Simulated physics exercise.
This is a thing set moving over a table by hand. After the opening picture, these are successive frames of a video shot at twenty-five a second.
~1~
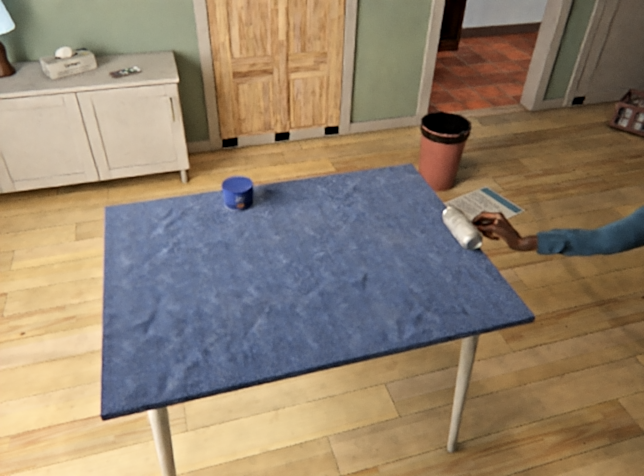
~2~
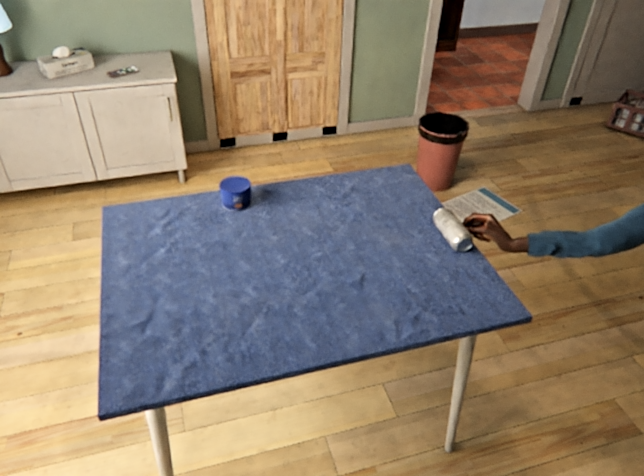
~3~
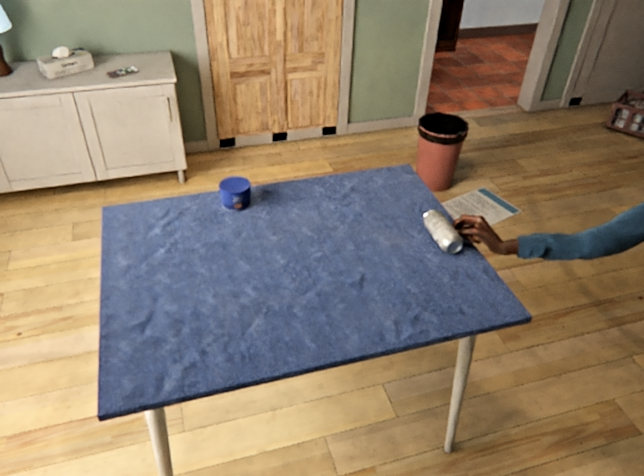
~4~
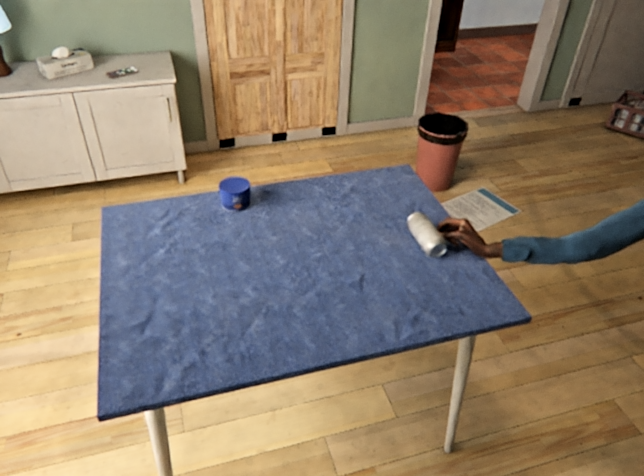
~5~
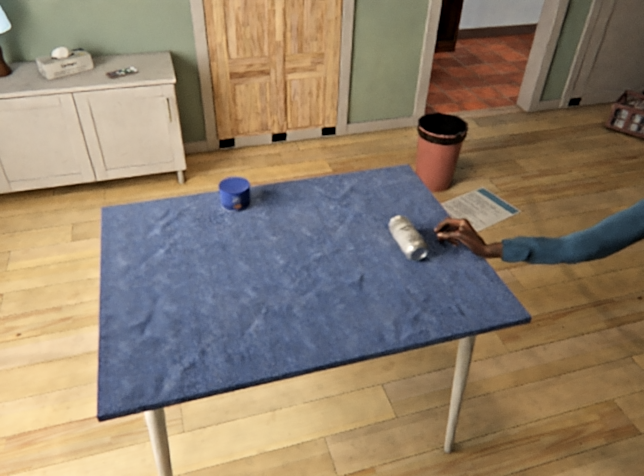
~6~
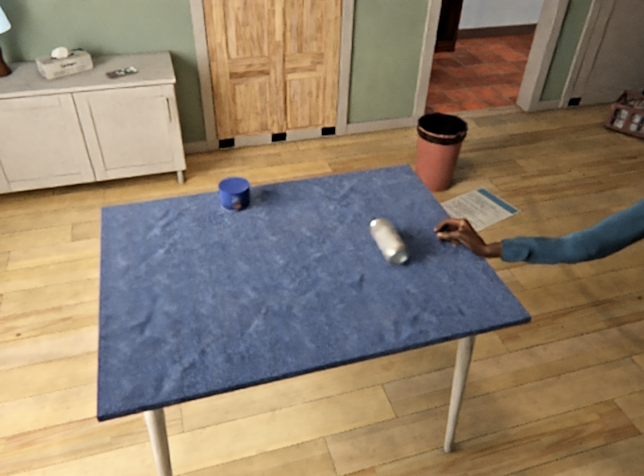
At the start, a hand reaching in from the right holds a white can lying on its side at the right edge of a blue-covered table, with a small blue container near the back. The hand pushes the can leftward, then lets go, and the can rolls farther left across the tabletop.
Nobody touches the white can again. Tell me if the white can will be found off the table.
The white can drops to the floor.
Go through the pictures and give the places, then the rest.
Under the hand; white can (462, 228), in the first picture.
Under the hand; white can (453, 230), in the second picture.
Under the hand; white can (443, 232), in the third picture.
White can (427, 235), in the fourth picture.
White can (408, 238) moved about its own width, in the fifth picture.
White can (389, 241) moved well along, in the sixth picture.
Then, 0.40 s later than the last frame, white can moved well along near (199, 275).
Then, 0.80 s later than the last frame, white can now off the table.
When it is over, off the table, white can.
